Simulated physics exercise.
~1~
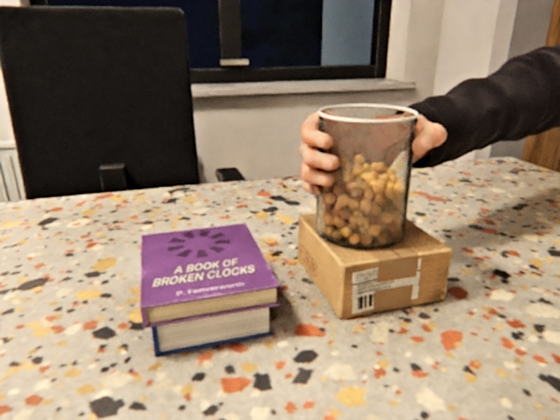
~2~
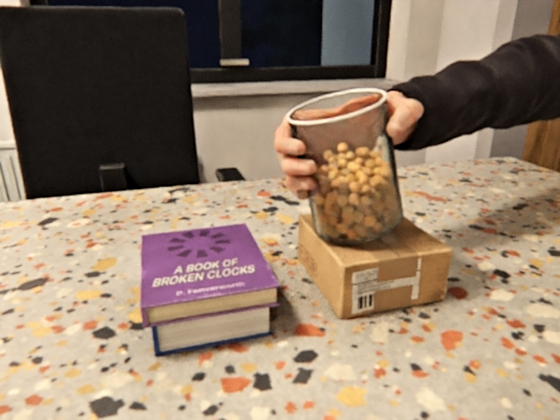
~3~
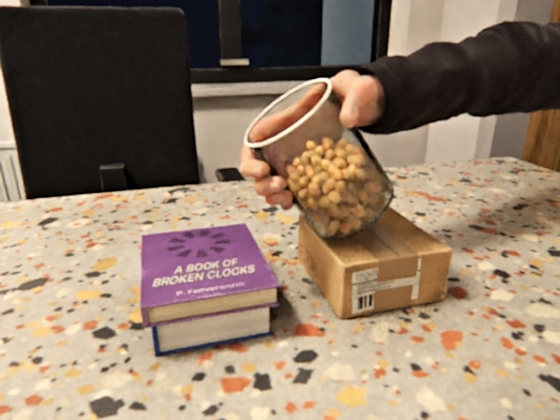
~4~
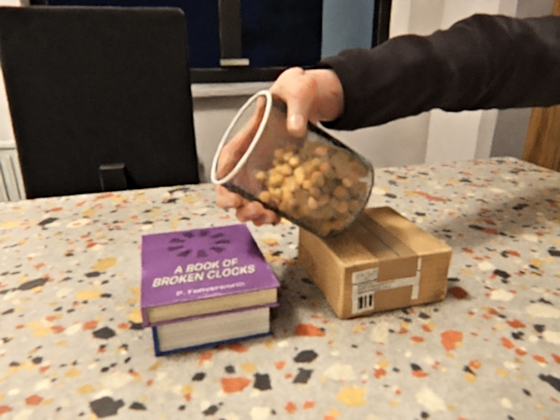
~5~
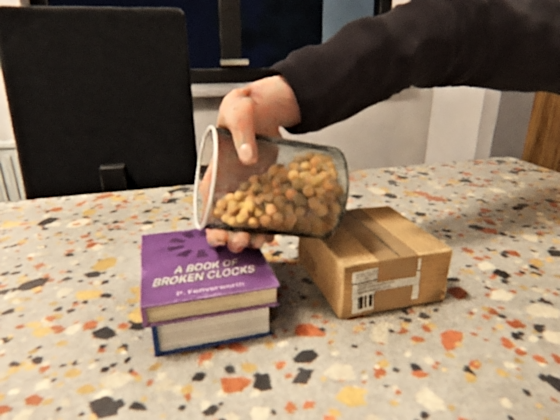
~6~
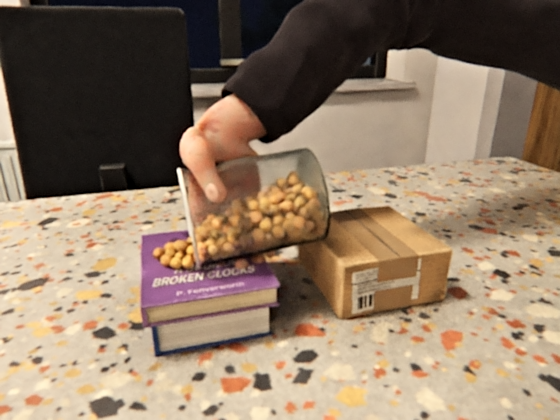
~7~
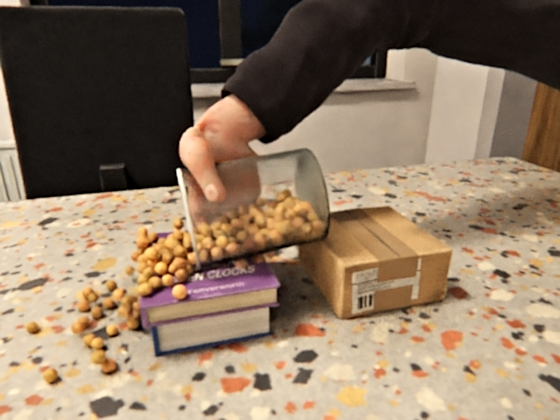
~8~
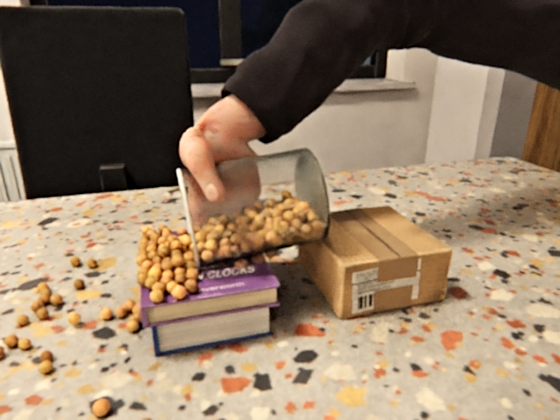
The clip opens with a hand holding an upright glass of round wooden beads on a cardboard box, beside two stacked books, the top one purple, on a speckled table. The hand lifts the glass slightly and tips it left toward the books, the beads sliding along its side but staying in. It keeps tilting until the glass lies on its side, its rim over the books. As it tips slightly past level, beads spill onto the purple cover, then tumble onto the table. The hand still holds the glass against the books, many beads inside and others heaped and scattered at left.
